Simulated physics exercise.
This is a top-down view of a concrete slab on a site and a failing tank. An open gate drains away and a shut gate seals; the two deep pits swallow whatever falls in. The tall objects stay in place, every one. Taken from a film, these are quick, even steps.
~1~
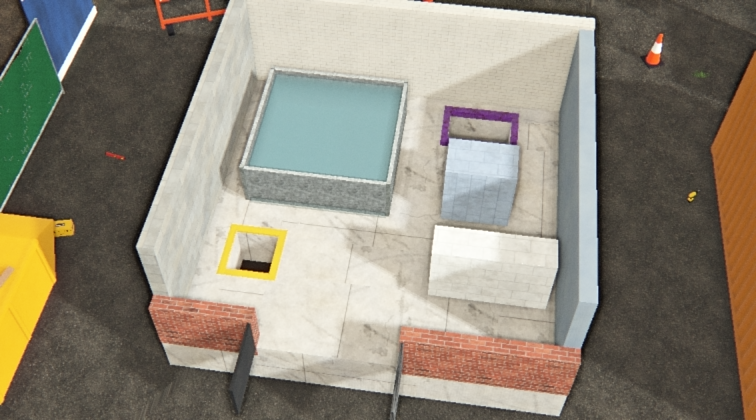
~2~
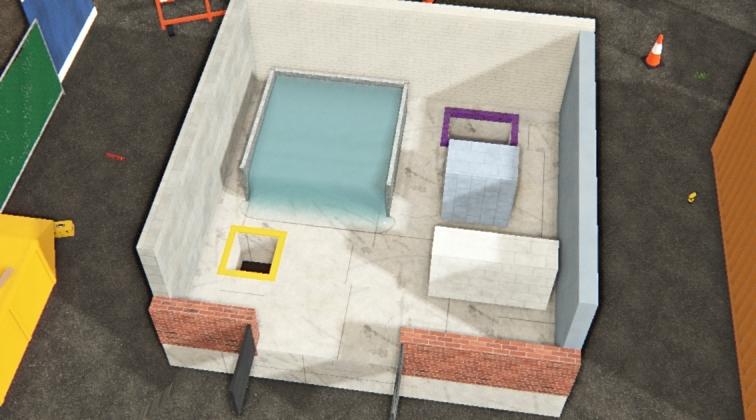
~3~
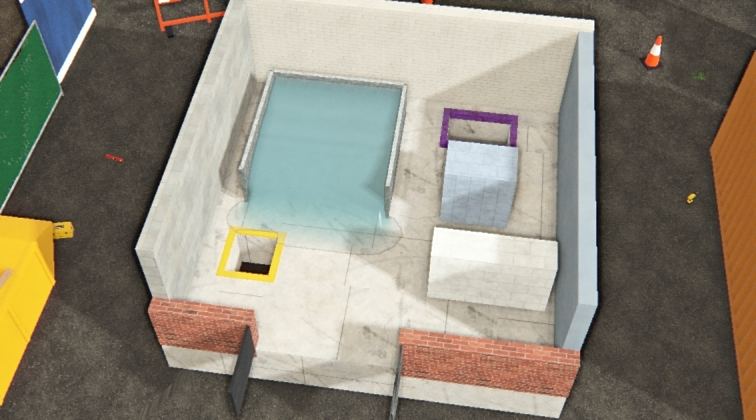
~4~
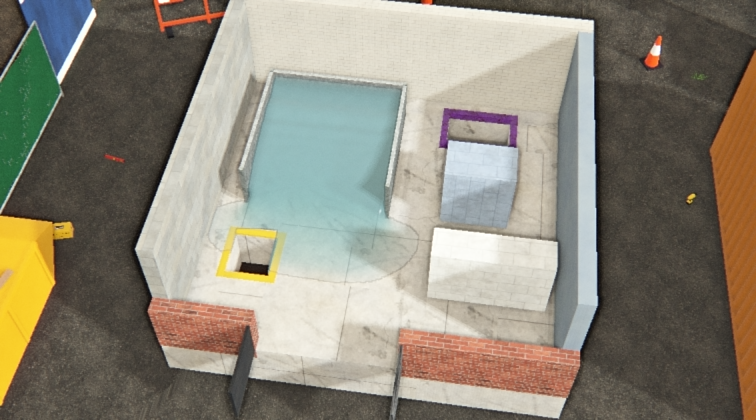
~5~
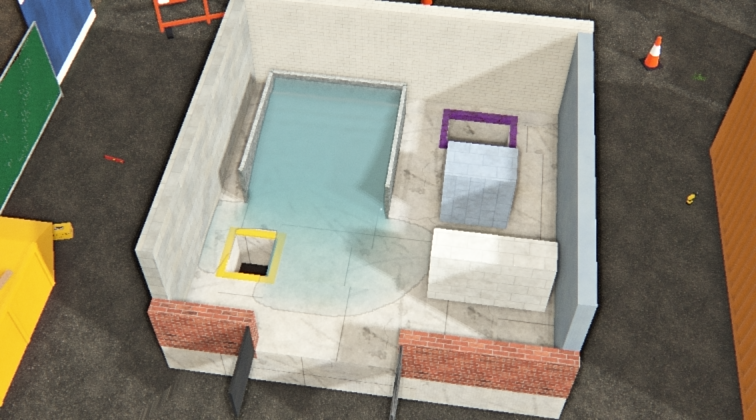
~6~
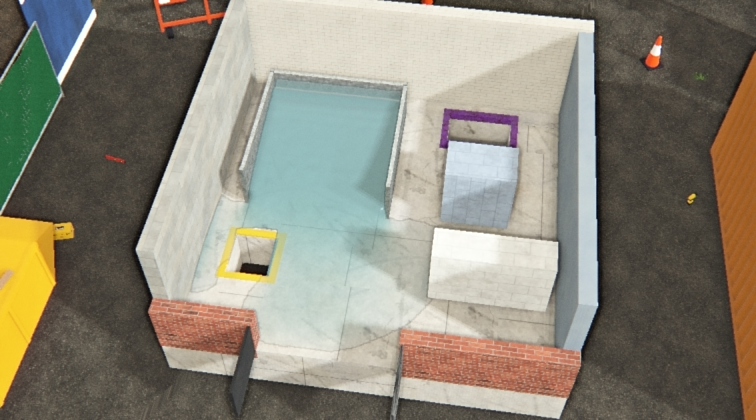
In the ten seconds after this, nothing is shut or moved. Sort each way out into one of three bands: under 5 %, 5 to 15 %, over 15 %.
Sorted: Gate - over 15 %; yellow pit - over 15 %; purple pit - under 5 %.
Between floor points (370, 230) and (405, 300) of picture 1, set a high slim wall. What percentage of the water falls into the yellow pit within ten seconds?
Yellow: 45 %.
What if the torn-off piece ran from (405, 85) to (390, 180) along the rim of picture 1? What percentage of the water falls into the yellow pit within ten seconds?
Yellow: 12 %.
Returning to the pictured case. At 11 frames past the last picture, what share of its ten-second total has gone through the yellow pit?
Roughly 45 per cent.
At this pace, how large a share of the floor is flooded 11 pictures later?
Some 50 in a hundred.
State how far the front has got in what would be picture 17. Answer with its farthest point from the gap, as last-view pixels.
By then the tip should be at about (554, 374).
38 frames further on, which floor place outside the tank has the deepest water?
Around (543, 319).
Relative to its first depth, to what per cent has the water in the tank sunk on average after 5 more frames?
54 percent or thereabouts.
A moment on, water covers 40 % of the floor; the gate 6 %, the yellow pit 10 %, the purple pit 0 %.
Next, water covers 50 % of the floor; the gate 17 %, the yellow pit 16 %, the purple pit 0 %.
Then, water covers 55 % of the floor; the gate 30 %, the yellow pit 24 %, the purple pit 0 %.
Later, water covers 75 % of the floor; the gate 40 %, the yellow pit 31 %, the purple pit 0 %.
In the end, water covers 90 % of the floor; the gate 46 %, the yellow pit 35 %, the purple pit 0 %.
